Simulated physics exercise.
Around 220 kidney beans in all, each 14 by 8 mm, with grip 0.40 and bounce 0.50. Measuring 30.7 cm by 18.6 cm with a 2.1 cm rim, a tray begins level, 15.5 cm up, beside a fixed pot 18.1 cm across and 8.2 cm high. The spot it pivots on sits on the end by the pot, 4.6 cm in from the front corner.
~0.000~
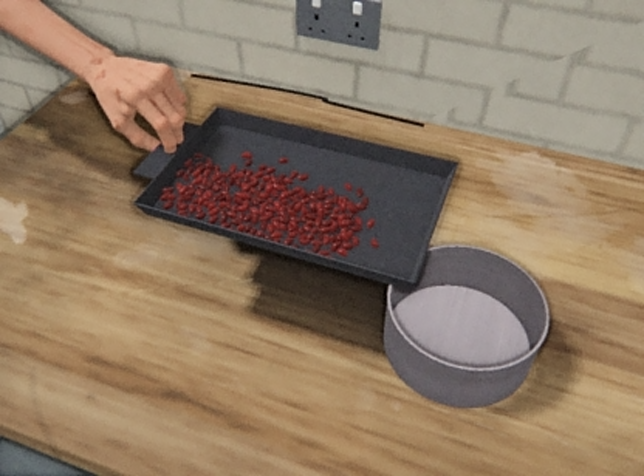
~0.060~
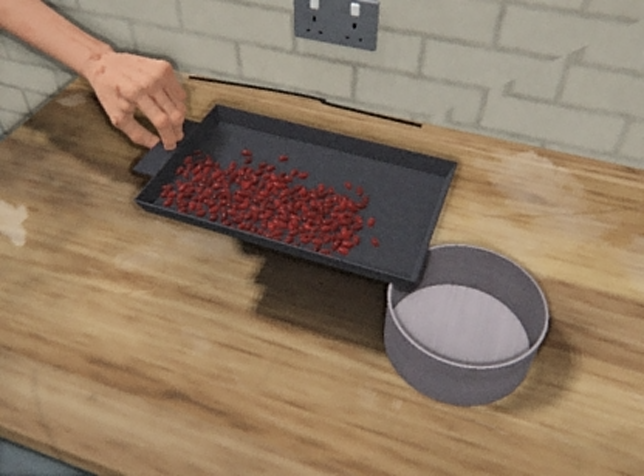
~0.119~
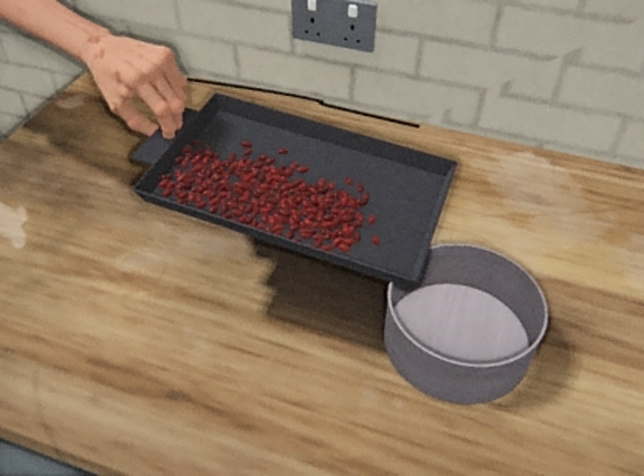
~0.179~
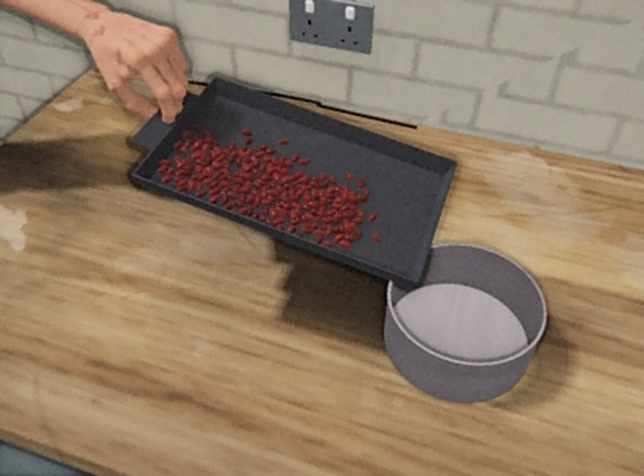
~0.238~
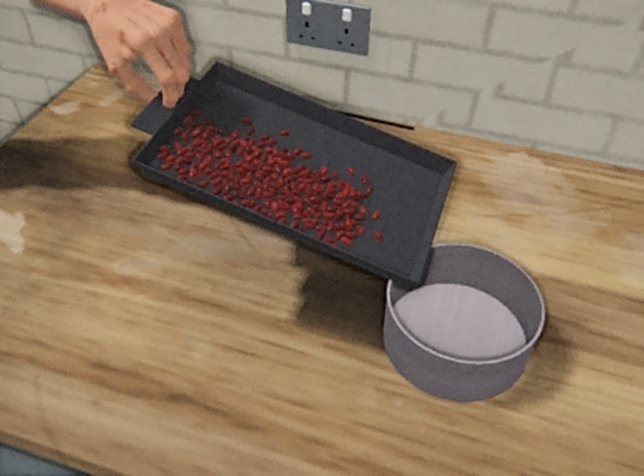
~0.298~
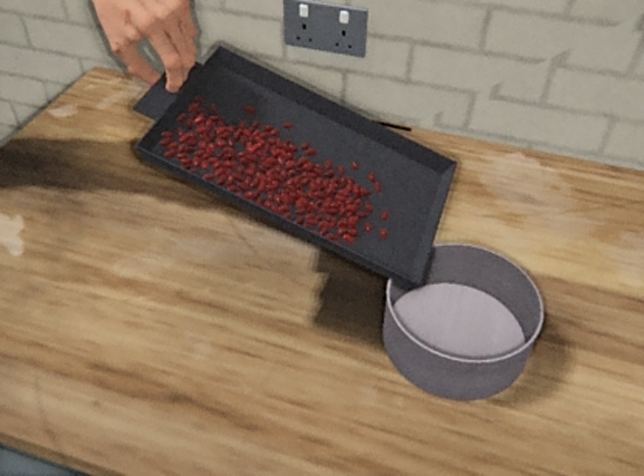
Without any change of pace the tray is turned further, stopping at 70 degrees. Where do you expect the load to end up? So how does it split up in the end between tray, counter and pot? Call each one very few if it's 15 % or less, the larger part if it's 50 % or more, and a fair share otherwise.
I'd say tray a fair share, counter very few, pot the larger part.
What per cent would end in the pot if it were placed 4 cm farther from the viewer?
I'd put it at around 45 per cent.
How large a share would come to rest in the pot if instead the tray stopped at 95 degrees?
90 percent.
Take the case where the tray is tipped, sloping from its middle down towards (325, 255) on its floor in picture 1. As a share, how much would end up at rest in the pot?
That comes to around 15 per cent.
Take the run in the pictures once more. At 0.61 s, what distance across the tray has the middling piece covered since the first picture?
Displacement on the tray: Roughly 7 cm.
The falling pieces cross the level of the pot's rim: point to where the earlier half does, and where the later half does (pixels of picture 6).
Roughly (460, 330) to begin with, later roughly (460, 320).
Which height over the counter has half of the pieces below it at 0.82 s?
The halfway mark is near 18 cm.
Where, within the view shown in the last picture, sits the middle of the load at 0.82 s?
Expected load position: Near (431, 248).
After 0.61 s, tilt 44 degrees; the tray holds 100 %, the pot 0 %.
After 0.82 s, tilt 61 degrees; the tray holds 75 %, the pot 5 %.
After 1.15 s, tilt 70 degrees; the tray holds 25 %, the pot 65 %.
By 2.2 s all is still; tray 25 %, counter 10 %, pot 70 %.
